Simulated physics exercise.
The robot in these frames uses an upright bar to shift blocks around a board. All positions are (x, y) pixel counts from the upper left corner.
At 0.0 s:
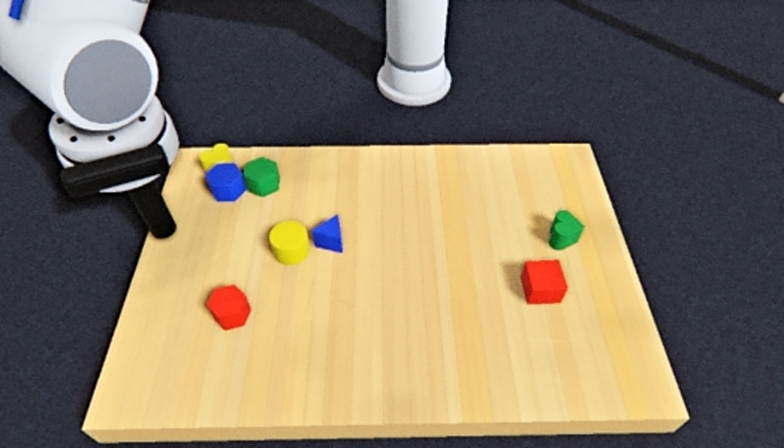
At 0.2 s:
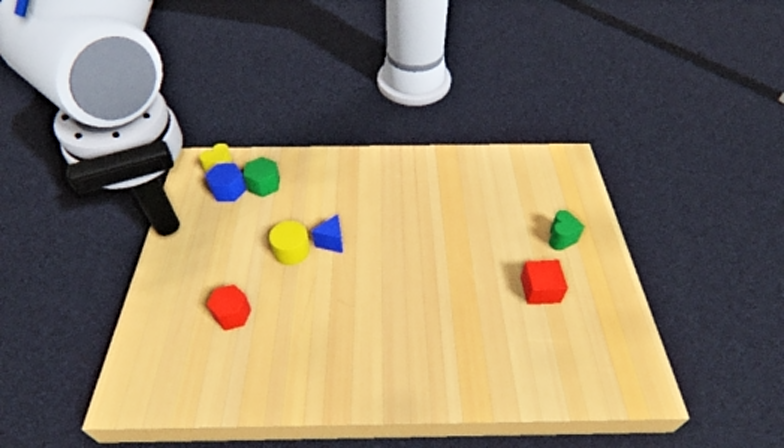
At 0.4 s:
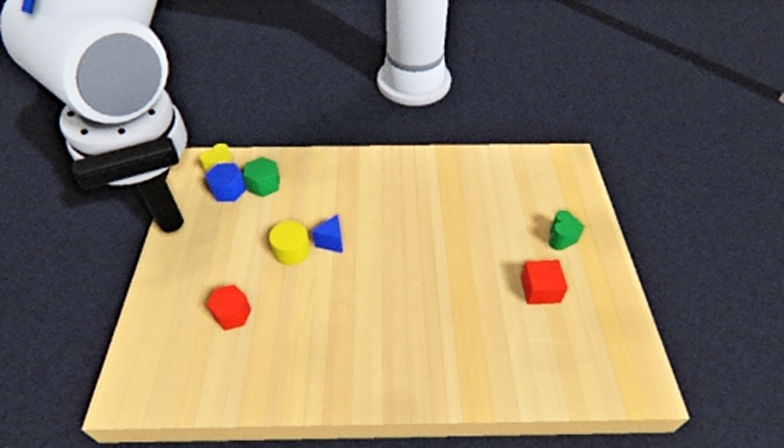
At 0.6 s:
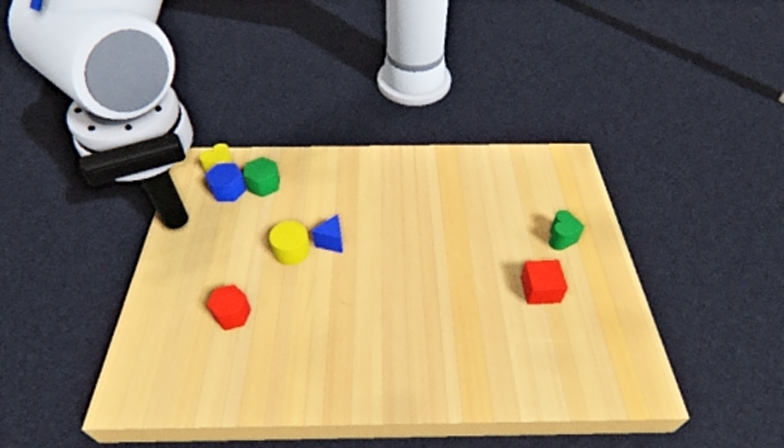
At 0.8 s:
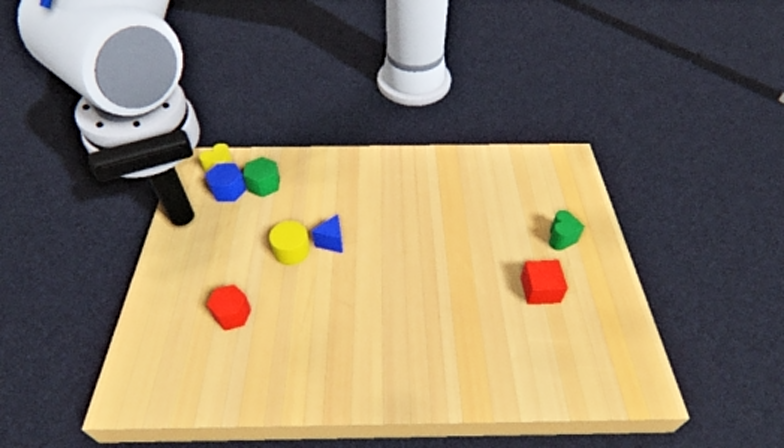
A robot arm shifts its black bar slightly right while the colored blocks stay still.
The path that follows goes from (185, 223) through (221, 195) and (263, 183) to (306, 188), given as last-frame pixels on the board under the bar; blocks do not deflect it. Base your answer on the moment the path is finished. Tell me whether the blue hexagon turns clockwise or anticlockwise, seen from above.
Looking from above, the answer is counterclockwise.
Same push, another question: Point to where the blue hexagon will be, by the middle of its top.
At (255, 147).
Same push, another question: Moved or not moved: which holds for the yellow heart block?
By then it is displaced.
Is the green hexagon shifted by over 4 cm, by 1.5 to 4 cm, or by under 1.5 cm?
Shift of over 4 cm.
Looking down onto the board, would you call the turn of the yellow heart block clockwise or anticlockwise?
Viewed from above: Anti-clockwise.
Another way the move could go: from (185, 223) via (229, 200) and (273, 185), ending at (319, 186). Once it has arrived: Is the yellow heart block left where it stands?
No, I don't think so.
The first path, step by step. One third of the way, bar (220, 189); yellow heart block (216, 149), turned 30° anticlockwise; blue hexagon (237, 162), turned 20° anticlockwise; green hexagon (267, 166), turned 15° clockwise.
Two thirds of the way, bar (263, 177); yellow heart block (217, 148), turned 45° anticlockwise; blue hexagon (255, 147), turned 55° anticlockwise; green hexagon (290, 164), turned 25° clockwise.
At the end, bar (305, 182); yellow heart block (217, 148), turned 45° anticlockwise; blue hexagon (255, 147), turned 55° anticlockwise; green hexagon (327, 159), turned 25° anticlockwise.
